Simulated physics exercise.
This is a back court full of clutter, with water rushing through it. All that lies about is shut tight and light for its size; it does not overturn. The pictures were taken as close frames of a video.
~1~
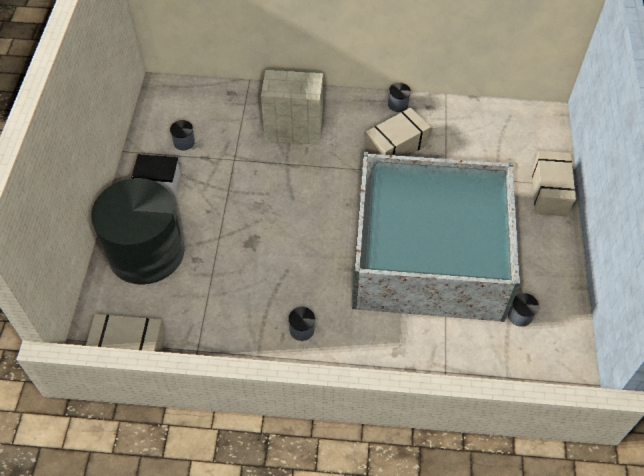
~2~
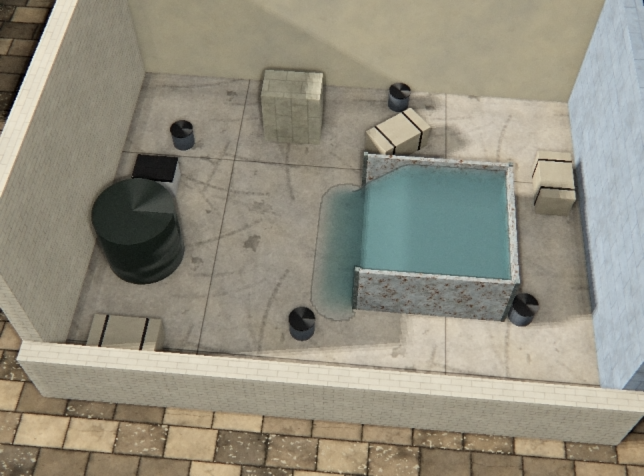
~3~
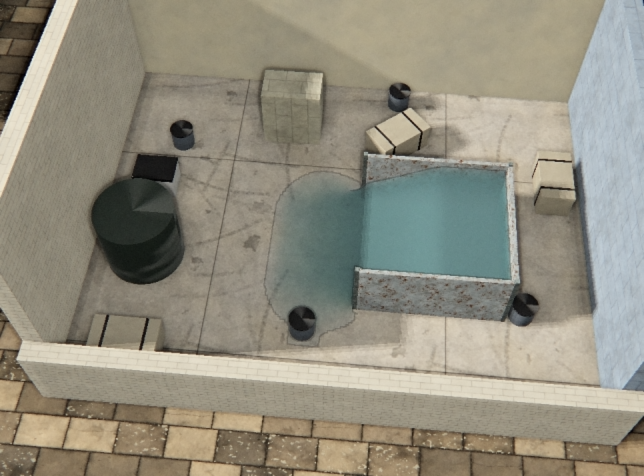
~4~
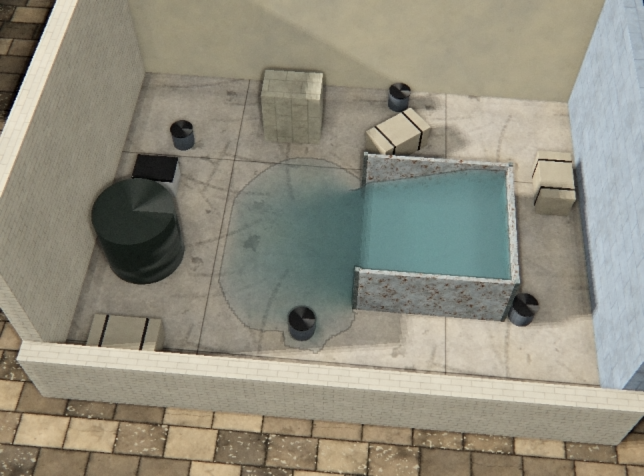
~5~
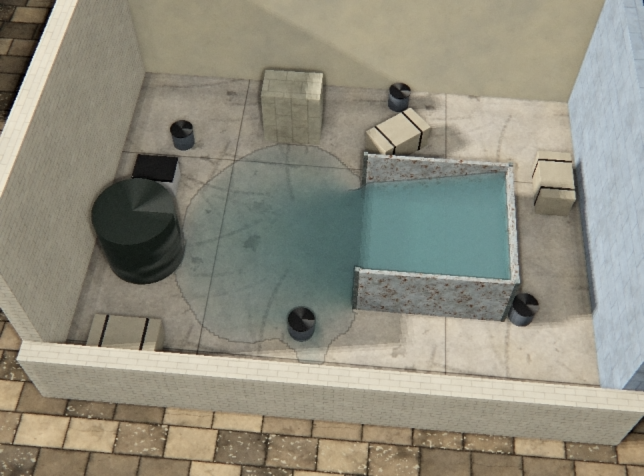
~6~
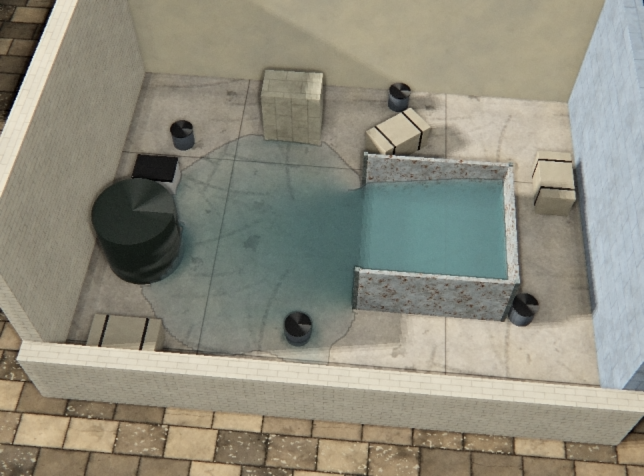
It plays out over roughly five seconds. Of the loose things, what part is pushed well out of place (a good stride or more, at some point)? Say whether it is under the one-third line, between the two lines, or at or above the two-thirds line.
Band-wise it's the middle band, a third to two thirds.
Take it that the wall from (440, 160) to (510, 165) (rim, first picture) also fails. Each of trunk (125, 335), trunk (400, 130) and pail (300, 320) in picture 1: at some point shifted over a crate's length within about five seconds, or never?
First stays short of it, second covers that distance, third stays short of it.
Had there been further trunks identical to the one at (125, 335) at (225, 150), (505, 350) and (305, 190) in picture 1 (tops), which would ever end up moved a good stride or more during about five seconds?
Okay, in order the twins go a long way, nowhere much, a long way.
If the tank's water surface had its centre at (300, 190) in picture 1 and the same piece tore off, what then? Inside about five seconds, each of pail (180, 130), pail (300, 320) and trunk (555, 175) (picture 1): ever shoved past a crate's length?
Far enough, Far enough, Not far.
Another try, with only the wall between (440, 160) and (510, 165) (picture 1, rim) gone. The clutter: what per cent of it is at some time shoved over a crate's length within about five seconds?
Near 60 %.
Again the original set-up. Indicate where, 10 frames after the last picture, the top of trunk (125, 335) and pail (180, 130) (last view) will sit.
Roughly (102, 307) for the first, roughly (155, 53) for the second.
A moment on, 0 of 8 are well off their spots; 0 afloat.
Next, 3 of 8 are well off their spots; 4 afloat.
Later, 5 of 8 are well off their spots; 4 afloat.
In the end, 5 of 8 are well off their spots, and 5 have been at some point; 2 afloat.
